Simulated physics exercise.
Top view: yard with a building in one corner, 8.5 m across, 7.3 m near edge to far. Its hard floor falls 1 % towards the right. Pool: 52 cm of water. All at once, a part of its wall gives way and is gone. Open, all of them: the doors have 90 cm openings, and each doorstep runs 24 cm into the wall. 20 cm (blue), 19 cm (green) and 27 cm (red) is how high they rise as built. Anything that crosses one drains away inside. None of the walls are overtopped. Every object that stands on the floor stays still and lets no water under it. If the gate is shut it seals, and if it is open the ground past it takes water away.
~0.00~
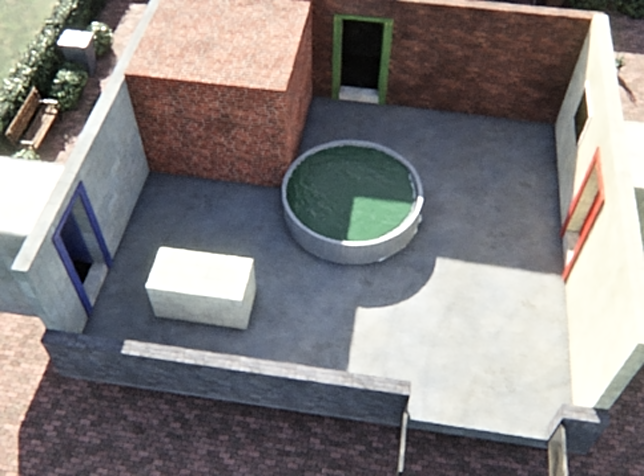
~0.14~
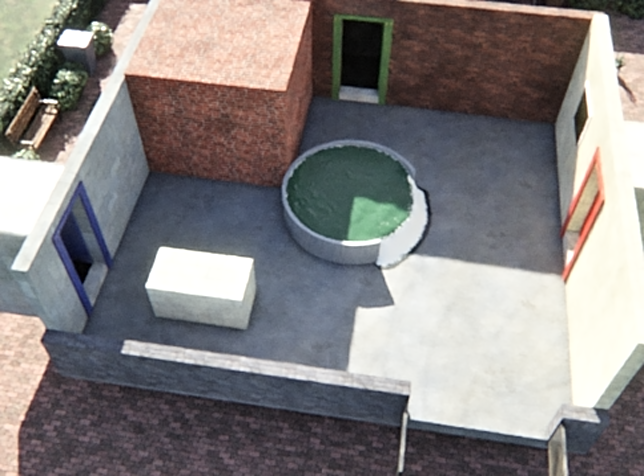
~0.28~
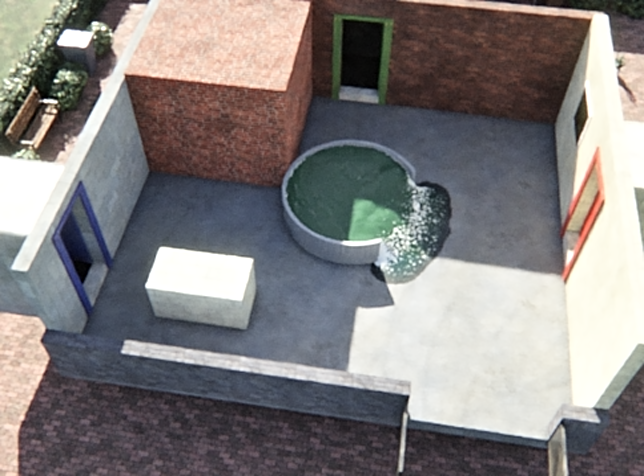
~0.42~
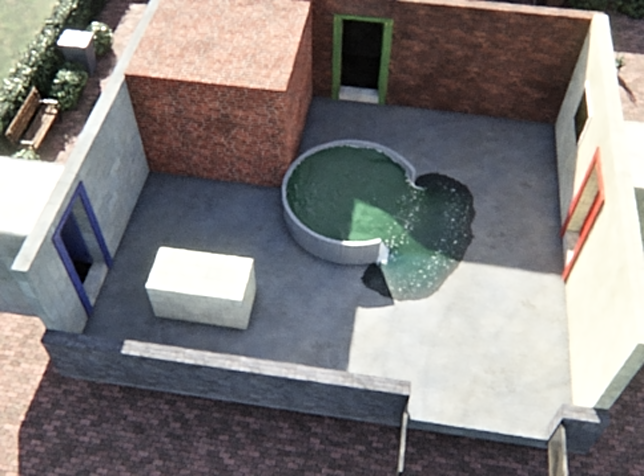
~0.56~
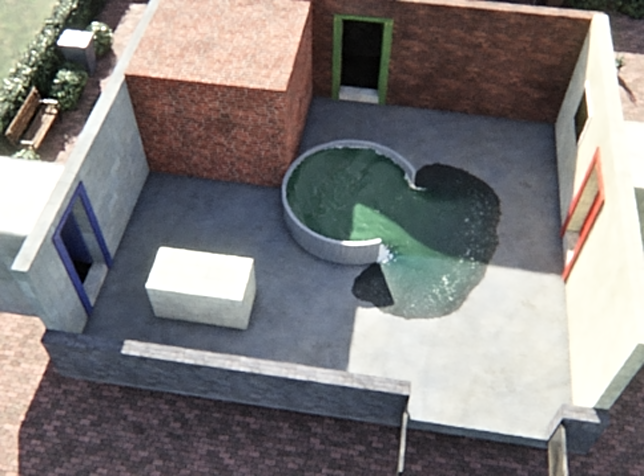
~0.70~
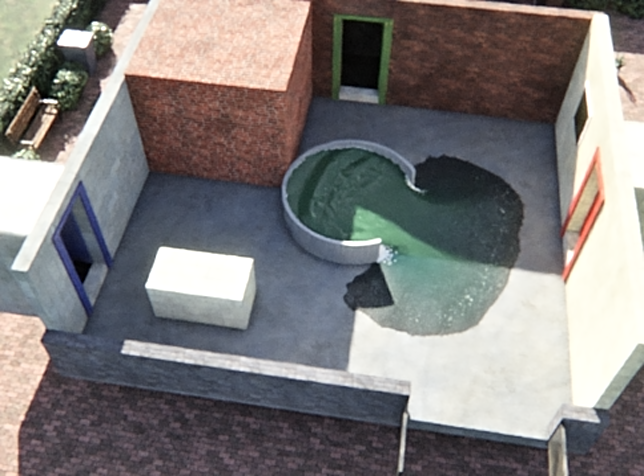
At first, green water sits still in a round pool in a walled yard beside a brick building. Then part of the pool's wall on the right gives way, and water pours through the gap, spreading across the grey floor in a widening, rounded sheet on the side towards the red door.
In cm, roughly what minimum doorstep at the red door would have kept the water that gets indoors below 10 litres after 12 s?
It would have to be roughly 25 cm high.
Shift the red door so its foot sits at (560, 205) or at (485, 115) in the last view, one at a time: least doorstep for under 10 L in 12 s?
About 20 cm, then about 8.5 cm.
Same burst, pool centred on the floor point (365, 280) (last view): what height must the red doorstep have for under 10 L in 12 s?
In this case, 18 cm or so.
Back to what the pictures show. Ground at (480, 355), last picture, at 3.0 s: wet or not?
It is flooded.
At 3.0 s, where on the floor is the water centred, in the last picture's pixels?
The water's centre is at about (458, 246).
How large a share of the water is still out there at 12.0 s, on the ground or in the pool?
Close to 66 per cent is still present.
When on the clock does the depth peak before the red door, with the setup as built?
It peaks at about 2.0 s.
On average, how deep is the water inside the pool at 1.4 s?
Around 34 cm on average.
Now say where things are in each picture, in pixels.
The first picture shows still water, 52 cm deep, in the pool at (352, 192); the red door at (579, 223) is dry.
In the second picture, the front is at (424, 194), 0.3 m from the gap at (413, 224); 0.4 m2 of floor is wet, 52 cm left at the back.
In the third picture, water pours out at (413, 225) and has run 0.7 m, to (444, 195); about 8 cm deep outside, 52 cm at the back.
In the fourth picture, water pours out at (413, 226) and has run 1.1 m, to (465, 191); about 6 cm deep outside, 52 cm at the back.
In the fifth picture, water pours out at (413, 226) and has run 1.6 m, to (494, 201); about 5 cm deep outside, 52 cm at the back.
In the sixth picture, water pours out at (413, 227) and has run 2.1 m, to (518, 206); about 4 cm deep outside, 50 cm at the back; the red door at (579, 223), 2.9 m from the gap, is still 1.0 m from the nearest water.
After 1.4 s water covers 35 % of the floor, deepest (23 cm) near (413, 242); 20 cm at the red door, 0 litres in over its 27 cm doorstep.
After 3.0 s water covers 35 % of the floor, deepest (37 cm) near (574, 430); 26 cm at the red door, 4 litres in over its 27 cm doorstep.
After 12.0 s water covers 80 % of the floor, deepest (10 cm) near (432, 129); 7 cm at the red door, 5 litres in over its 27 cm doorstep.
At the red door as built, the water arrived by 1.1 s and peaked near 30 cm at 2.0 s.
With a doorstep of 21 cm, 37 litres would have come in within the 12 s; with 28.5 cm, 2 litres. So under 10 litres takes about 25 cm.
